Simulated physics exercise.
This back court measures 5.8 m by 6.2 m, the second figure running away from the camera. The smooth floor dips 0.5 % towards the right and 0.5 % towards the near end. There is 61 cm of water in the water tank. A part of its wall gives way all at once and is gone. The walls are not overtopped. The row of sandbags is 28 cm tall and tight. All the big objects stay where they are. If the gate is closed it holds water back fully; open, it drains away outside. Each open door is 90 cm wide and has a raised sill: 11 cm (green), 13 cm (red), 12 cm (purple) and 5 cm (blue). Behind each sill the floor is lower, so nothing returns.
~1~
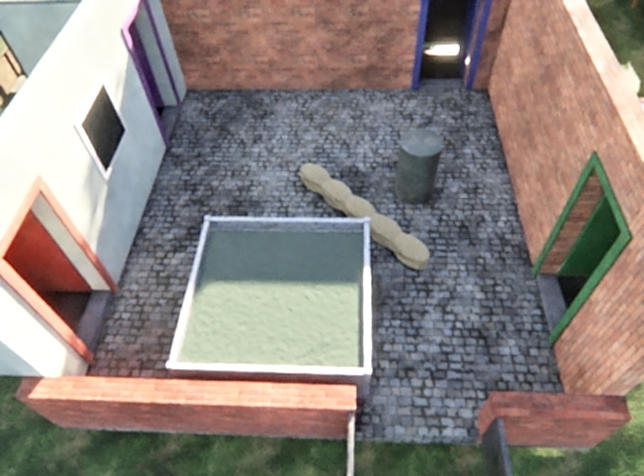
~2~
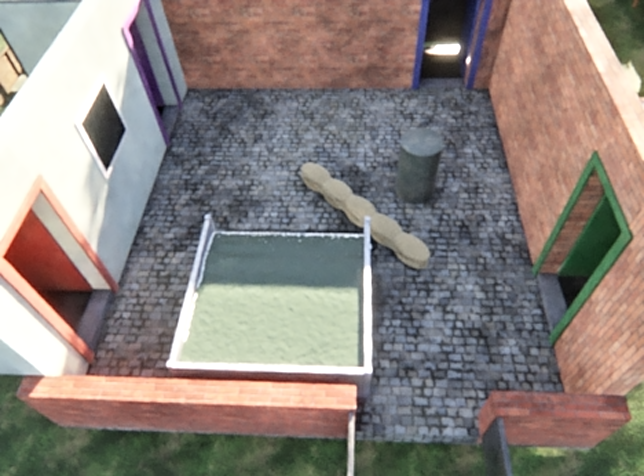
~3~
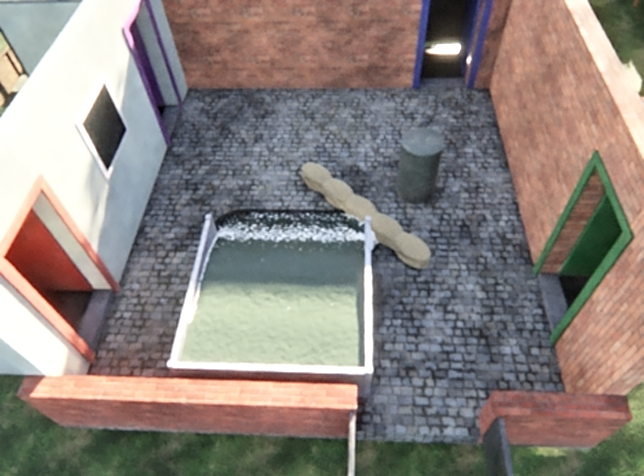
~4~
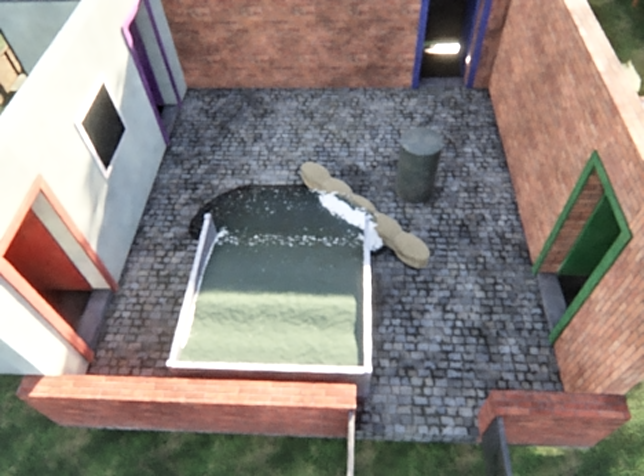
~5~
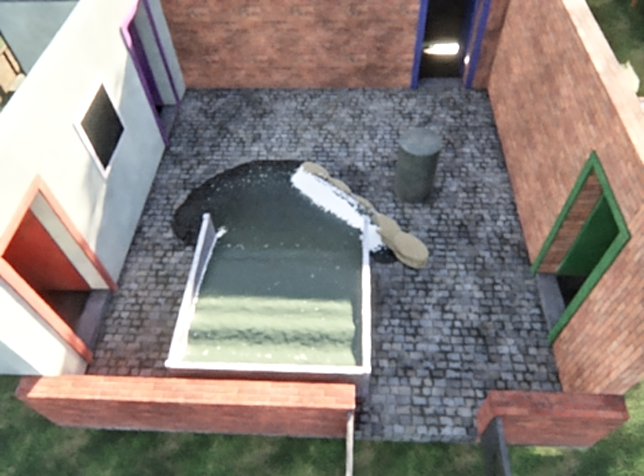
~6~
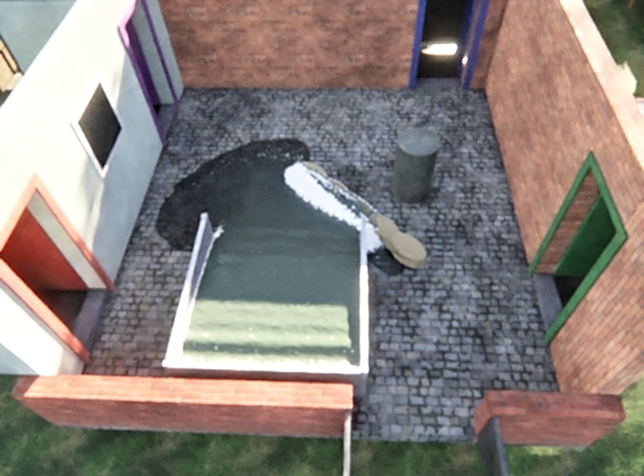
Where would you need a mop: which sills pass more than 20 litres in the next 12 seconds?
Door by door: At the green door it keeps below the limit; at the red door it does not reach the limit; at the purple door it exceeds the limit; at the blue door it exceeds the limit.
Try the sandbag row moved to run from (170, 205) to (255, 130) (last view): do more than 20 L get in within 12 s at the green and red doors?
Against that limit: Green below, red under.
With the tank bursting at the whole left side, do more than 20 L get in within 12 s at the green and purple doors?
Against that limit: Green below, purple under.
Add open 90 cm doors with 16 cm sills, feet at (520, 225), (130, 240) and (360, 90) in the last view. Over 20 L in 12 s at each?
In that order: Below, below, under.
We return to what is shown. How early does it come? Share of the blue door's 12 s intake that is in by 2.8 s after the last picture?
Some 0 per cent by then.
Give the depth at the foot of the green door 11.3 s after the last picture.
Some 8.5 cm.
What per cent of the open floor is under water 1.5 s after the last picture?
Some 55 per cent of it.
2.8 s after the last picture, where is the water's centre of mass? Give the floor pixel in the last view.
Around (264, 185).
Then, 0.7 s after the last picture water covers 40 % of the floor and is deepest (40 cm) near (347, 227); green door not reached, red door not reached, purple door not reached, blue door not reached.
Then, 1.5 s after the last picture water covers 55 % of the floor and is deepest (50 cm) near (180, 99); green door not reached, red door not reached, purple door 23 cm at the sill, 8 L in, blue door not reached.
Then, 2.8 s after the last picture water covers 60 % of the floor and is deepest (27 cm) near (180, 99); green door not reached, red door not reached, purple door 25 cm at the sill, 82 L in, blue door 3 cm at the sill, 0 L in.
Then, 6.3 s after the last picture water covers 90 % of the floor and is deepest (17 cm) near (499, 147); green door 9 cm at the sill, 0 L in, red door 4 cm at the sill, 0 L in, purple door 7 cm at the sill, 125 L in, blue door 9 cm at the sill, 10 L in.
Then, 11.3 s after the last picture water covers 95 % of the floor and is deepest (11 cm) near (532, 416); green door 8 cm at the sill, 0 L in, red door 8 cm at the sill, 0 L in, purple door 4 cm at the sill, 125 L in, blue door 7 cm at the sill, 66 L in.
